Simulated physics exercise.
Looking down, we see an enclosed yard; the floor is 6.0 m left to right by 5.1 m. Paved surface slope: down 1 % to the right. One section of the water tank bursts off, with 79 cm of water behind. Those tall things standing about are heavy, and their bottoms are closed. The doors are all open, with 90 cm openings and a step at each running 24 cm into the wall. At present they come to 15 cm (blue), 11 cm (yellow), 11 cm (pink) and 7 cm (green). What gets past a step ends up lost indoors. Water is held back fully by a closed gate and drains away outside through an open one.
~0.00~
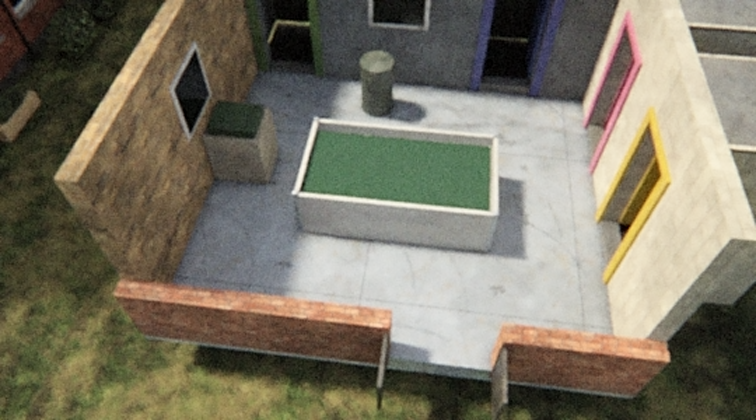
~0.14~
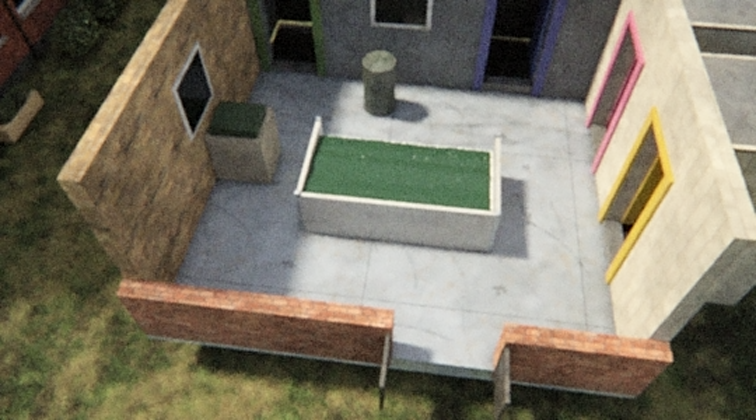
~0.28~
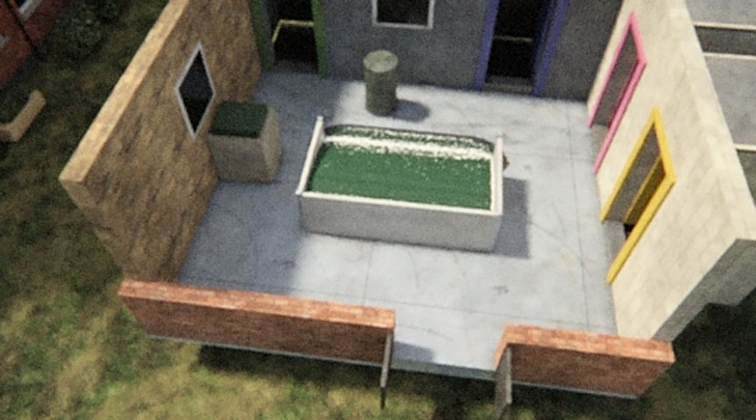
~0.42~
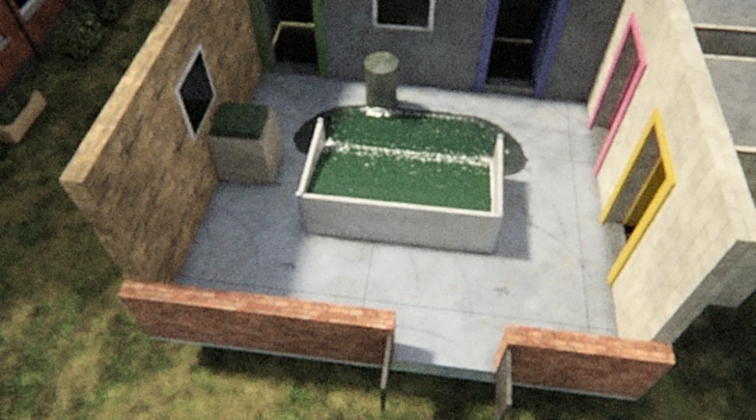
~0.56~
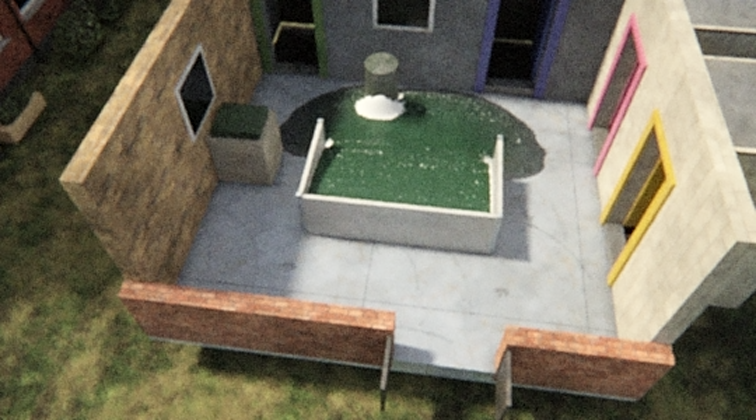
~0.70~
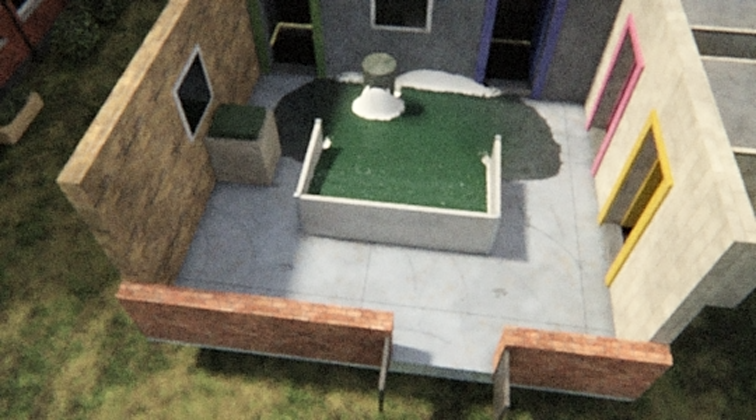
A large pale tank of green water stands in the middle of a paved, walled yard seen from high above, the view holding almost steady. Around it are a grey-green barrel behind, a box at left, green and blue doorways at the back, and pink and yellow ones at right. The tank's far side opens, and water pours out, spreads around the barrel and splashes white along the back wall.
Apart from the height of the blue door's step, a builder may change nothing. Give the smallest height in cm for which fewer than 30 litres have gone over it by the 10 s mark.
About 25 cm.
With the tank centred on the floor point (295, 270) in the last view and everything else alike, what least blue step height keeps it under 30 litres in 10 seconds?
That setup calls for roughly 16 cm.
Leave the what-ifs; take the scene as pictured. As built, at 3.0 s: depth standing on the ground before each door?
Lab note, cm: Blue 18; yellow 6; pink 24; green 20.
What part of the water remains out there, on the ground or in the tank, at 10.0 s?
Remaining share: Around 76 %.
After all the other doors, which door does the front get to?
Answer: Yellow.
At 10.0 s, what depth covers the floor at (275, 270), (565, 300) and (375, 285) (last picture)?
The three readings, in order, are 6, 9 and 8 cm.
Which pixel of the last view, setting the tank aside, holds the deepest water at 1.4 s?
(432, 96).
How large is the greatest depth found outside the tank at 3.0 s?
Max depth: Near 42 cm.
After 1.4 s water covers 40 % of the floor, deepest (54 cm) near (432, 96); 32 cm at the blue door, 36 litres in over its 15 cm step.
After 3.0 s water covers 60 % of the floor, deepest (42 cm) near (233, 141); 18 cm at the blue door, 106 litres in over its 15 cm step.
After 10.0 s water covers 100 % of the floor, deepest (12 cm) near (618, 370); 10 cm at the blue door, 114 litres in over its 15 cm step.
At the blue door as built, the water arrived by 0.7 s and peaked near 32 cm at 1.4 s.
With a step of 22.5 cm, 47 litres would have come in within the 10 s; with 30.5 cm, 11 litres. So under 30 litres takes about 25 cm.
